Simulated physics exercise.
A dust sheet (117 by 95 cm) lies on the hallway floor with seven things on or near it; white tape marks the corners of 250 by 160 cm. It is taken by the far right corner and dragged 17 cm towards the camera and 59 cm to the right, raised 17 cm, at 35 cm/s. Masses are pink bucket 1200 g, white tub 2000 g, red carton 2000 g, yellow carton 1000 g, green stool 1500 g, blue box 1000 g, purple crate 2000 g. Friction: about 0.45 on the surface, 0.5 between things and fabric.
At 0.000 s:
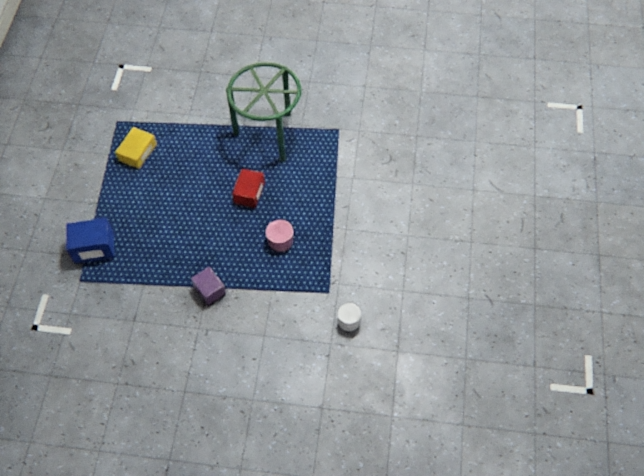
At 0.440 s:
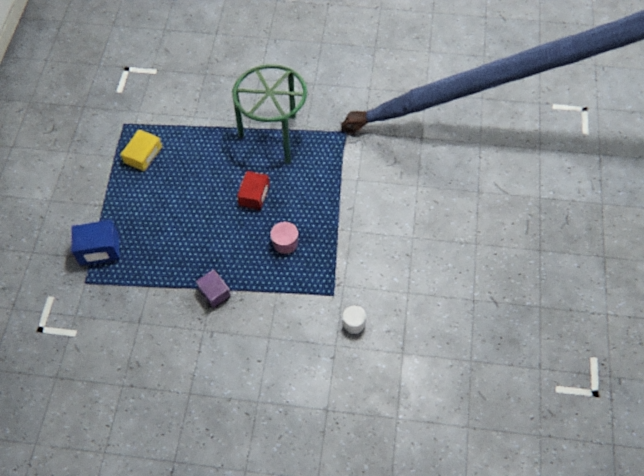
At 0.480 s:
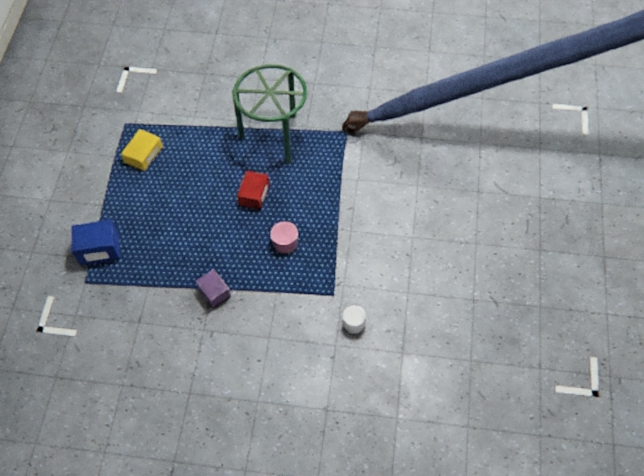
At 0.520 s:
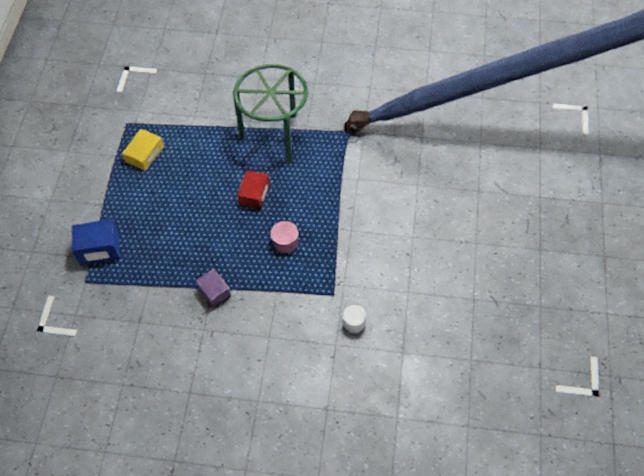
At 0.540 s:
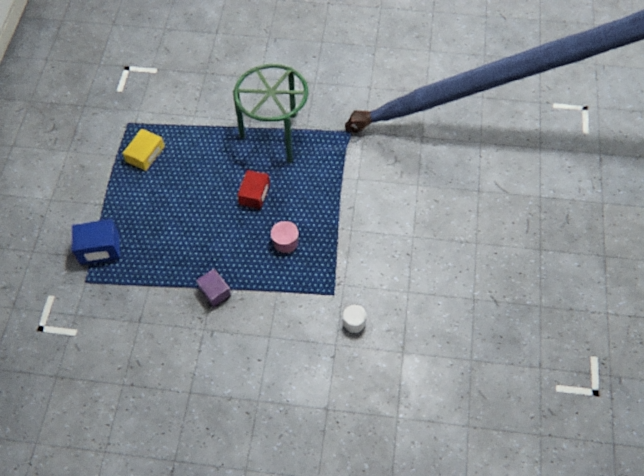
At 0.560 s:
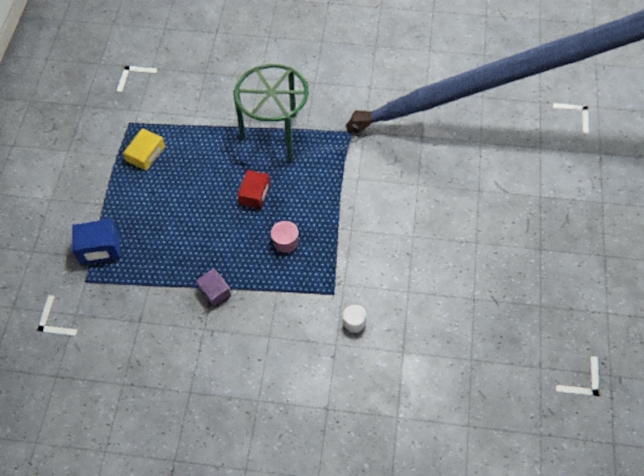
On a grey tiled floor, a blue sheet lay with a green stool, boxes and a pink tub on it; a long blue arm reached in to its far right corner, and barely anything moved.
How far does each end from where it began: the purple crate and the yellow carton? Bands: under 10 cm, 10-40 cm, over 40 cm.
In order: The purple crate stays in the low band; the yellow carton reaches the top band.
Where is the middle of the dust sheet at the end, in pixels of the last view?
Near (321, 186).
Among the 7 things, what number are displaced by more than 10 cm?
I count 5.
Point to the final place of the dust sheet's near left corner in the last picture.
Near (174, 232).
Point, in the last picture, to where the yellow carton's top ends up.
Around (266, 128).
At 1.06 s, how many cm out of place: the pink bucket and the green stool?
Pink bucket 2 cm, green stool 10 cm.
At 1.1 s, middle of the dust sheet at (236, 198); yellow carton 17 cm off its start, green stool 11 cm off its start, blue box 9 cm off its start.
At 1.5 s, middle of the dust sheet at (265, 191); yellow carton 35 cm off its start, purple crate 1 cm off its start, green stool 27 cm off its start.
At 2.0 s, middle of the dust sheet at (298, 188); yellow carton 52 cm off its start at (243, 130), purple crate 5 cm off its start at (217, 274), green stool 44 cm off its start at (359, 105).
At 2.5 s, middle of the dust sheet at (321, 186); yellow carton 64 cm off its start, purple crate 5 cm off its start, green stool 54 cm off its start.
At 3.1 s, middle of the dust sheet at (321, 186); yellow carton 64 cm off its start at (266, 128), purple crate 5 cm off its start at (217, 274), green stool 54 cm off its start at (381, 106), red carton 52 cm off its start at (360, 180).
